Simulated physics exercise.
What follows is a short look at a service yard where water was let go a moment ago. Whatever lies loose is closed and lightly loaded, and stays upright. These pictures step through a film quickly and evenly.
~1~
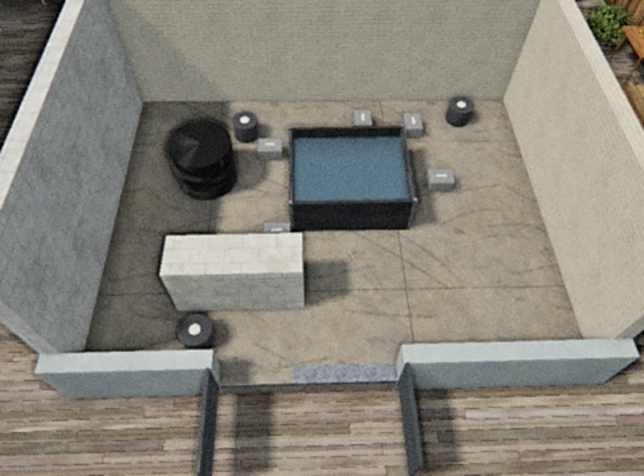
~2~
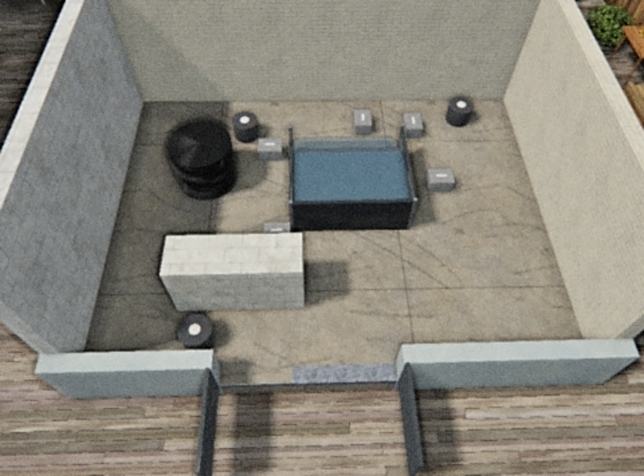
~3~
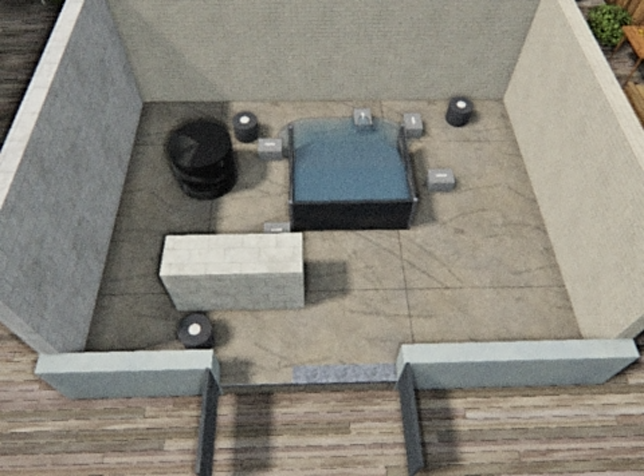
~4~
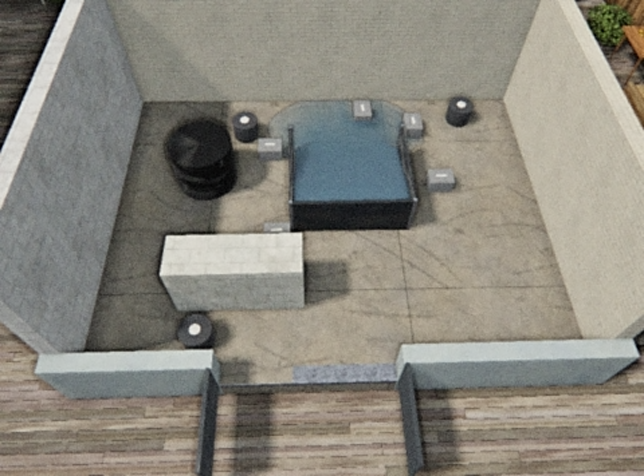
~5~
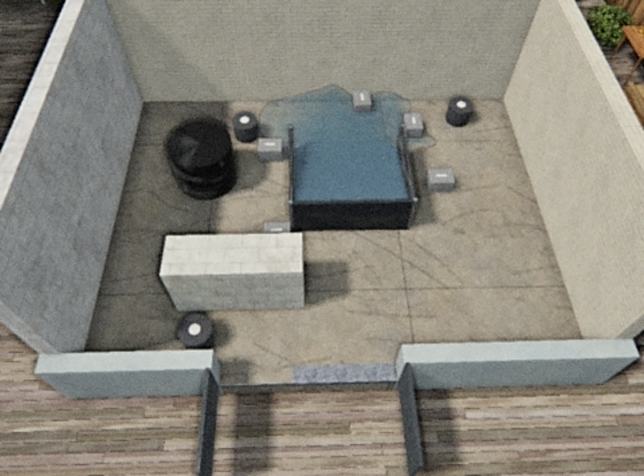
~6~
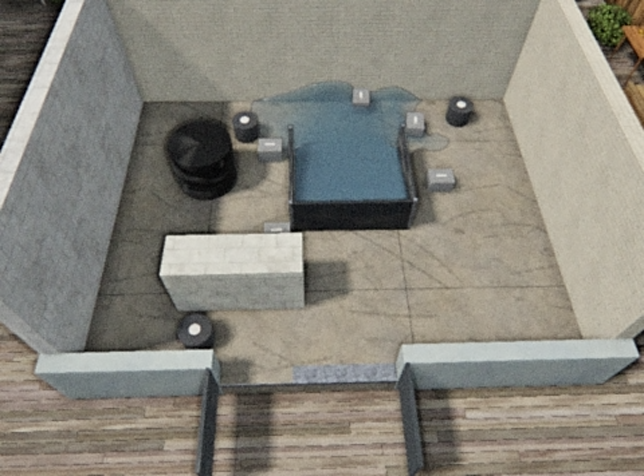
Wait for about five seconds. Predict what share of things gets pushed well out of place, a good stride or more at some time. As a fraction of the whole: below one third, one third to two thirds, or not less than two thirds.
The portion moved well away stays in the middle third.
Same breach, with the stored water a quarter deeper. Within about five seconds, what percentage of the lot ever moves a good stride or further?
Close to 50 in a hundred, give or take.
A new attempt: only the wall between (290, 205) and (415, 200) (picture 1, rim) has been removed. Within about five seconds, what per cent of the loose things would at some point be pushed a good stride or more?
That works out to some 0 %.
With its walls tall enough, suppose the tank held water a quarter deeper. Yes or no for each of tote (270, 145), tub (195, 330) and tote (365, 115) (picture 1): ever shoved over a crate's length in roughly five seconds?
One after the other: Under that, never so far, that far or more.
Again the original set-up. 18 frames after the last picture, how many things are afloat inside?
Counted: 1.
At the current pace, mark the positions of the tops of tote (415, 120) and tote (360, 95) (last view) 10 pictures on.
At about (468, 136) and (414, 121).
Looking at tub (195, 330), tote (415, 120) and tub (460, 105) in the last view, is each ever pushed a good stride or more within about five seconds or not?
Taking them in turn, the first stayed within range, the second traveled far, and the third traveled far.
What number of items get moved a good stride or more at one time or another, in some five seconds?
That comes out at 4.
A moment on, 0 of 8 are well off their spots; 1 afloat.
Next, 3 of 8 are well off their spots; 2 afloat.
Later, 4 of 8 are well off their spots; 1 afloat.
In the end, 4 of 8 are well off their spots, and 4 have been at some point; 1 afloat.
